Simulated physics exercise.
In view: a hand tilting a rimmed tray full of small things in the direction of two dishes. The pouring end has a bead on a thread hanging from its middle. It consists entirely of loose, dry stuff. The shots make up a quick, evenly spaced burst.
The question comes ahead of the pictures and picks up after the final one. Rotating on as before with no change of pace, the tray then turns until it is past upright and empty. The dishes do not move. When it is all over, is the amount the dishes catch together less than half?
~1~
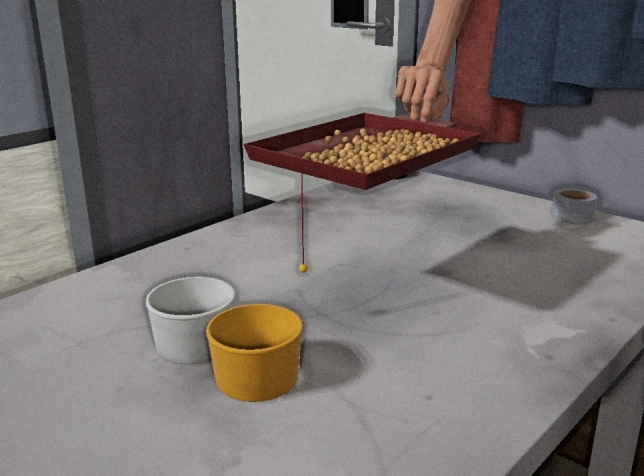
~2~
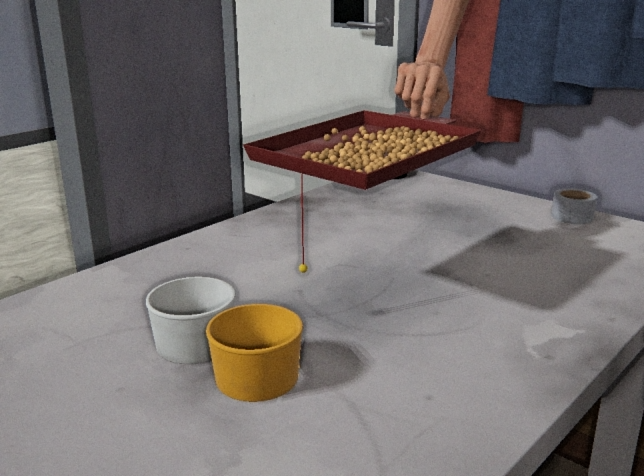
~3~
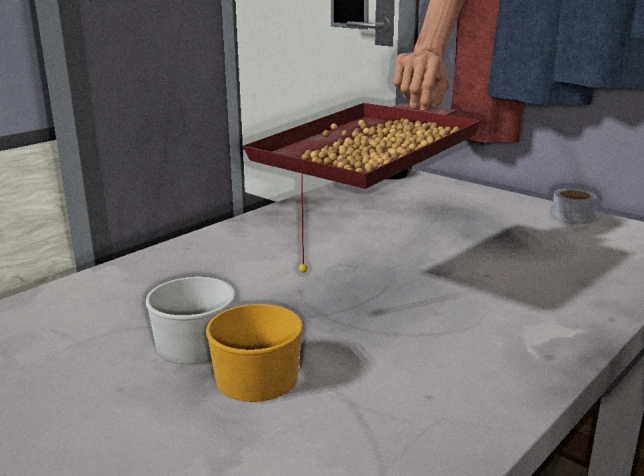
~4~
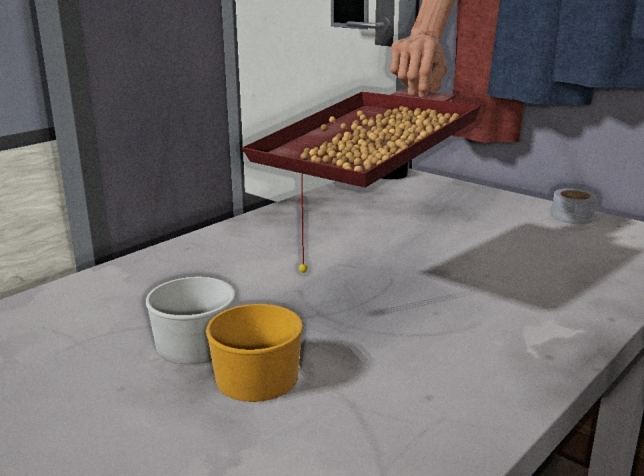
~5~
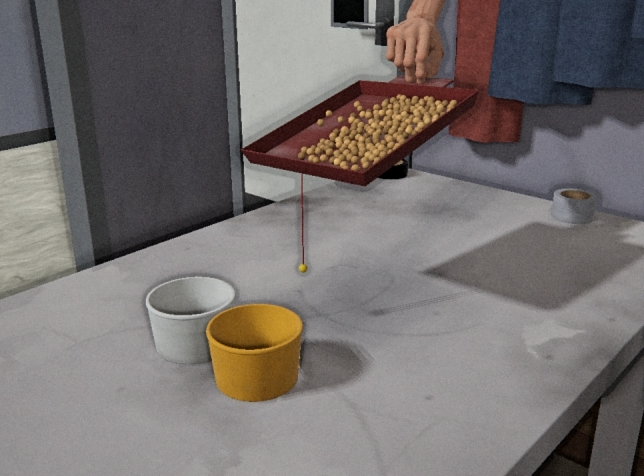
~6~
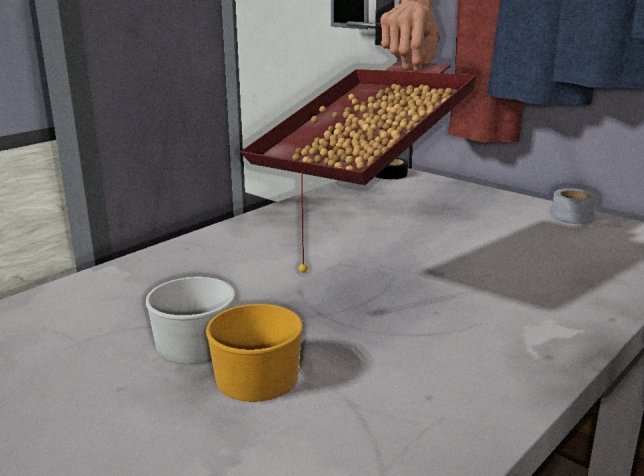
Yes, they hold less than half.
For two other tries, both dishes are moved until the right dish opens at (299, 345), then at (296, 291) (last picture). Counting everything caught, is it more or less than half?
Shy of half, then past half.
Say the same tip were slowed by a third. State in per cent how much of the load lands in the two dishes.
Estimated share: Some 10%.
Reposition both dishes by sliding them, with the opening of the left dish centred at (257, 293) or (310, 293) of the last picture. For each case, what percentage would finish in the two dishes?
Close to 50 in a hundred first, close to 20 in a hundred second.
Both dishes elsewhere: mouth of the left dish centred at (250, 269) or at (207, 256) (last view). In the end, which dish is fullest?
Placement one: The left-positioned dish. Placement two: The right-positioned dish.
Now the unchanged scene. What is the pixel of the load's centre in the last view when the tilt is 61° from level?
Near (287, 160).
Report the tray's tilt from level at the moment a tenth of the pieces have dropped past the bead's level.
That happens at close to 65 degrees.
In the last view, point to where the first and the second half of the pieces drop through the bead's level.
Close to (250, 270), then close to (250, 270).
Shortly afterwards, tray tipped steeply; the bulk on the tray; only a few outside both; near a quarter in the air.
Next, tray tipped right over; a little on the tray; only a few in the left dish; near two thirds outside both; near a quarter in the air.
Some moments later, tray tipped past a quarter turn; only a few in the right dish; only a few in the left dish; all but a few outside both.
In the end, tray tipped past a quarter turn; only a few in the right dish; only a few in the left dish; all but a few outside both.
